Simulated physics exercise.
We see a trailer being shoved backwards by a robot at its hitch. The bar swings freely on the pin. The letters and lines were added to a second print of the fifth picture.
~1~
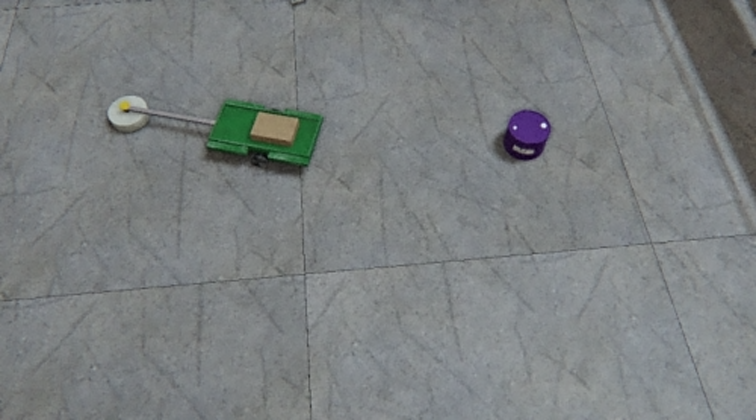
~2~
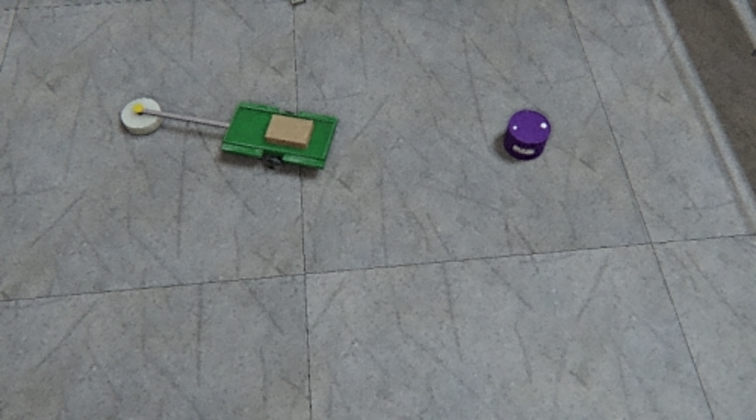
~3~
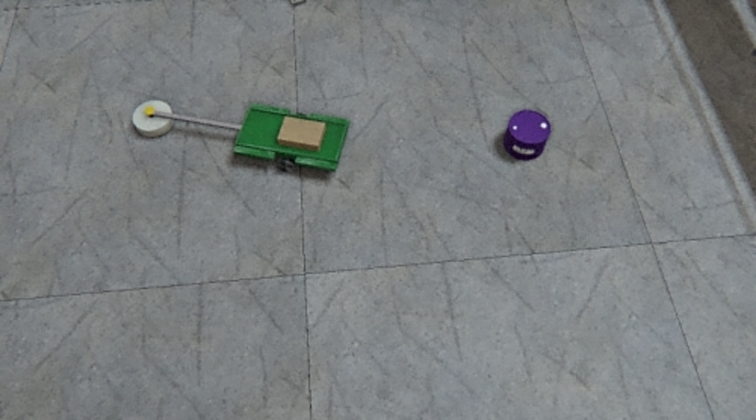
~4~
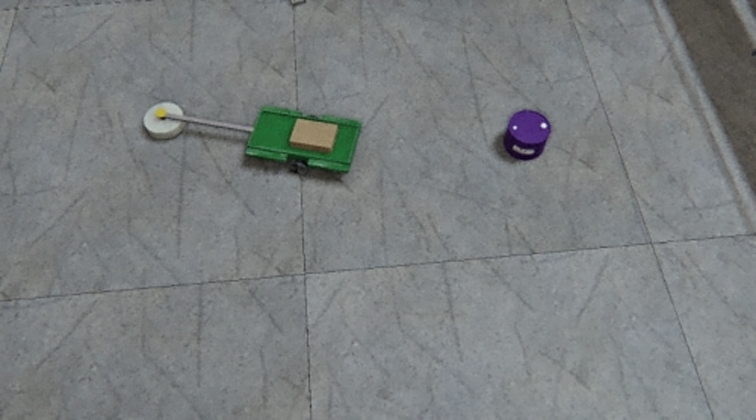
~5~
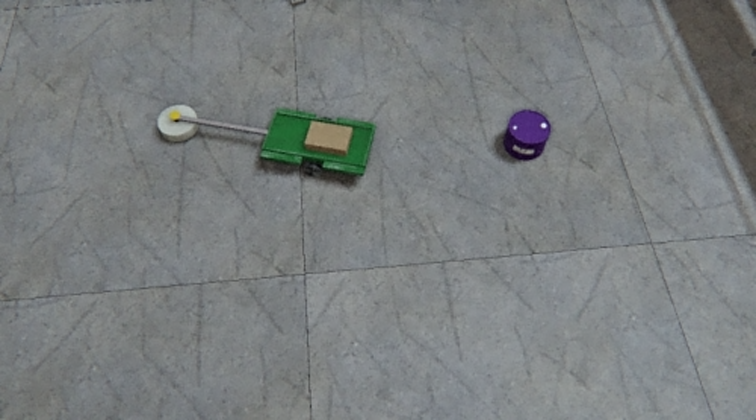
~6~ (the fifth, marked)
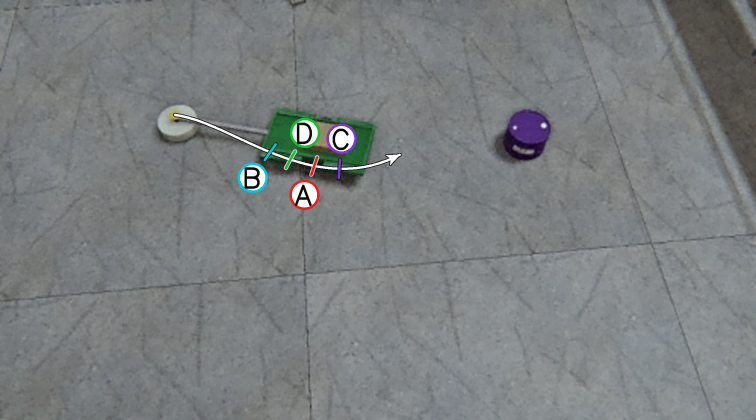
A green cart carrying a tan block rolled slowly to the right across the gray tiled floor, pushed through a thin bar by a small round white robot, while a purple tub stayed still.
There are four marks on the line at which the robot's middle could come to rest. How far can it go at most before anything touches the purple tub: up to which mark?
At D, and not beyond.
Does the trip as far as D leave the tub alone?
Yes.
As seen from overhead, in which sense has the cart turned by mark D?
Anticlockwise.
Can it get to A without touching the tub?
For that mark, no.
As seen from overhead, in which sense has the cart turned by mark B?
Anticlockwise.
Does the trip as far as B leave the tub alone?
For that mark, yes.
On the marked copy, A at (314, 166); B at (270, 152); C at (339, 169); D at (290, 160); the route from (175, 115) via (284, 157) to (400, 155).
Following D. Soon after the start, robot (218, 134), cart (365, 147).
Later, robot (257, 152), cart (408, 150).
In the end, robot (292, 166), cart (444, 149); nothing has been touched.
As for the rest, A is too far, the tub has been hit; B is safe but short; C is too far, the tub has been hit.
